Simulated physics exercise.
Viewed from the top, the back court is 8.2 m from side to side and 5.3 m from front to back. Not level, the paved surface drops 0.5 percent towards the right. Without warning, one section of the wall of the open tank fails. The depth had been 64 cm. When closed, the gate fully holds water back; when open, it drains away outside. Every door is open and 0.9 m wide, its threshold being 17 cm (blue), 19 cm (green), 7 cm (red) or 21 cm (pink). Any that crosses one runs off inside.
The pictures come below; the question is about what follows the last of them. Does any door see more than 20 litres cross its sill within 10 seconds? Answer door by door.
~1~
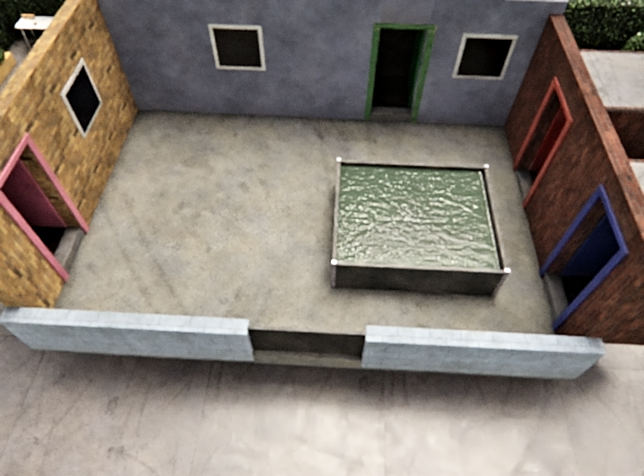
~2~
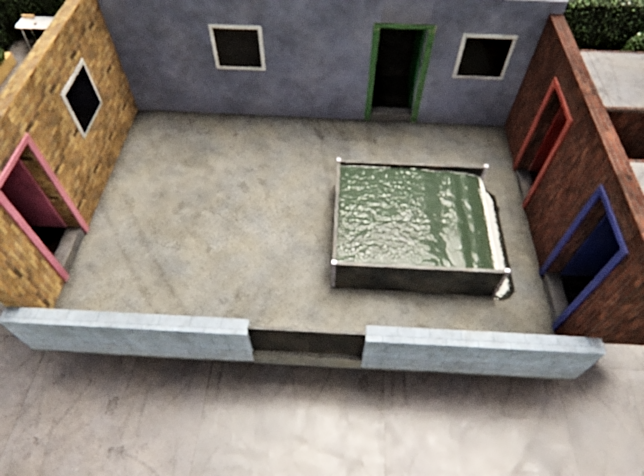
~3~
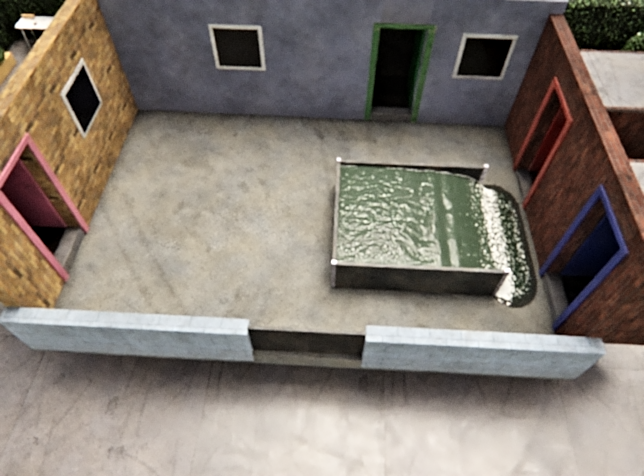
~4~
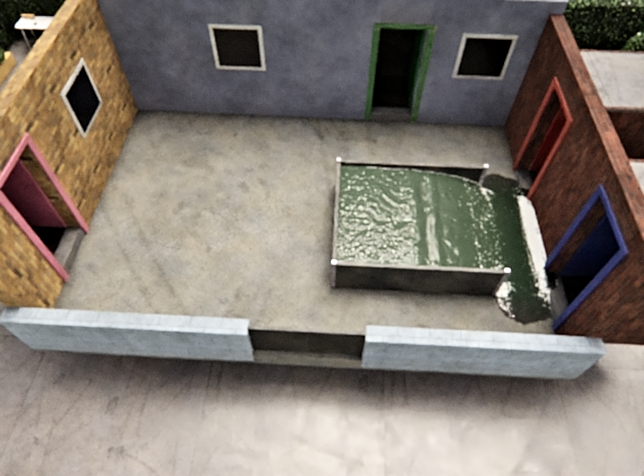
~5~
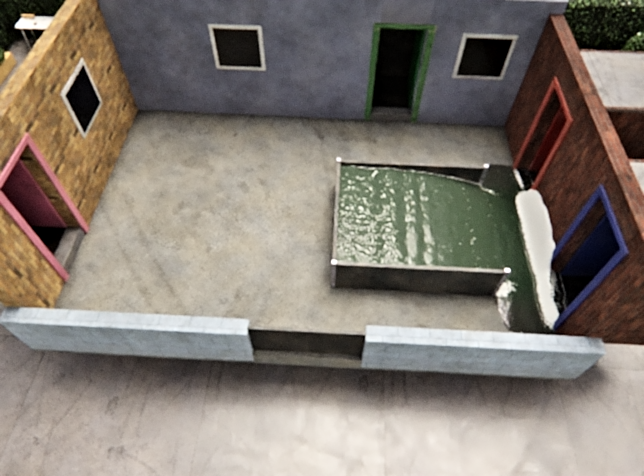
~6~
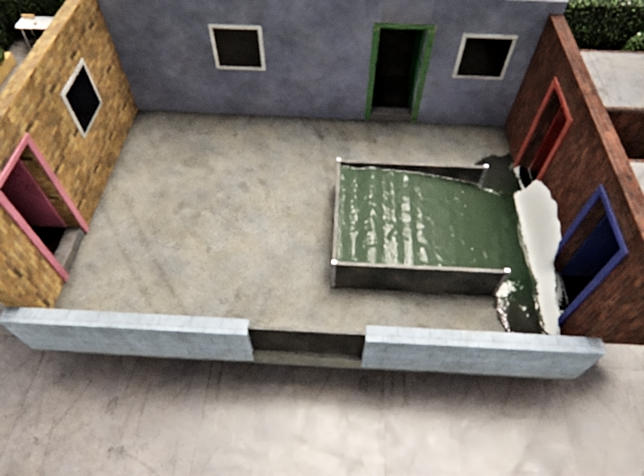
Taking each door, the blue door does; the green door does not; the red door does; the pink door does not.
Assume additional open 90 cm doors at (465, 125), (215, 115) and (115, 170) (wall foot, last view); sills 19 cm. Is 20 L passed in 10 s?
In sequence the answers are more than that, less than that and less than that.
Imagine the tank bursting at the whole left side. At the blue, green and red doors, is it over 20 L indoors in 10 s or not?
Then it goes blue fine, green fine, red too high.
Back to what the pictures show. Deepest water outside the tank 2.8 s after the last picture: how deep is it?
I'd put it at close to 32 cm.
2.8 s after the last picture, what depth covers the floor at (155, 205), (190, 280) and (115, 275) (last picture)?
About 0, 3 and 0 cm.
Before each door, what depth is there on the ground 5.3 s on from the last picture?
In centimetres, the blue door has 14, the green door 6, the red door 11 and the pink door 13.
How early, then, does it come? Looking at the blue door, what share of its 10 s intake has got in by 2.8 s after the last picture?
Roughly 90%.
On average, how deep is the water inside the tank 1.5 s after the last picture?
I'd put the mean depth near 30 centimetres.
Then, 0.7 s after the last picture water covers 15 % of the floor and is deepest (50 cm) near (560, 357); blue door 37 cm at the sill, 61 L in, green door not reached, red door 27 cm at the sill, 86 L in, pink door not reached.
Then, 1.5 s after the last picture water covers 20 % of the floor and is deepest (52 cm) near (560, 357); blue door 36 cm at the sill, 150 L in, green door 2 cm at the sill, 0 L in, red door 26 cm at the sill, 198 L in, pink door not reached.
Then, 2.8 s after the last picture water covers 50 % of the floor and is deepest (32 cm) near (560, 357); blue door 28 cm at the sill, 245 L in, green door 7 cm at the sill, 0 L in, red door 19 cm at the sill, 322 L in, pink door not reached.
Then, 5.3 s after the last picture water covers 95 % of the floor and is deepest (18 cm) near (507, 267); blue door 14 cm at the sill, 275 L in, green door 6 cm at the sill, 0 L in, red door 11 cm at the sill, 388 L in, pink door 13 cm at the sill, 0 L in.
Then, 9.3 s after the last picture water covers 100 % of the floor and is deepest (12 cm) near (135, 118); blue door 11 cm at the sill, 276 L in, green door 4 cm at the sill, 0 L in, red door 9 cm at the sill, 437 L in, pink door 7 cm at the sill, 0 L in.
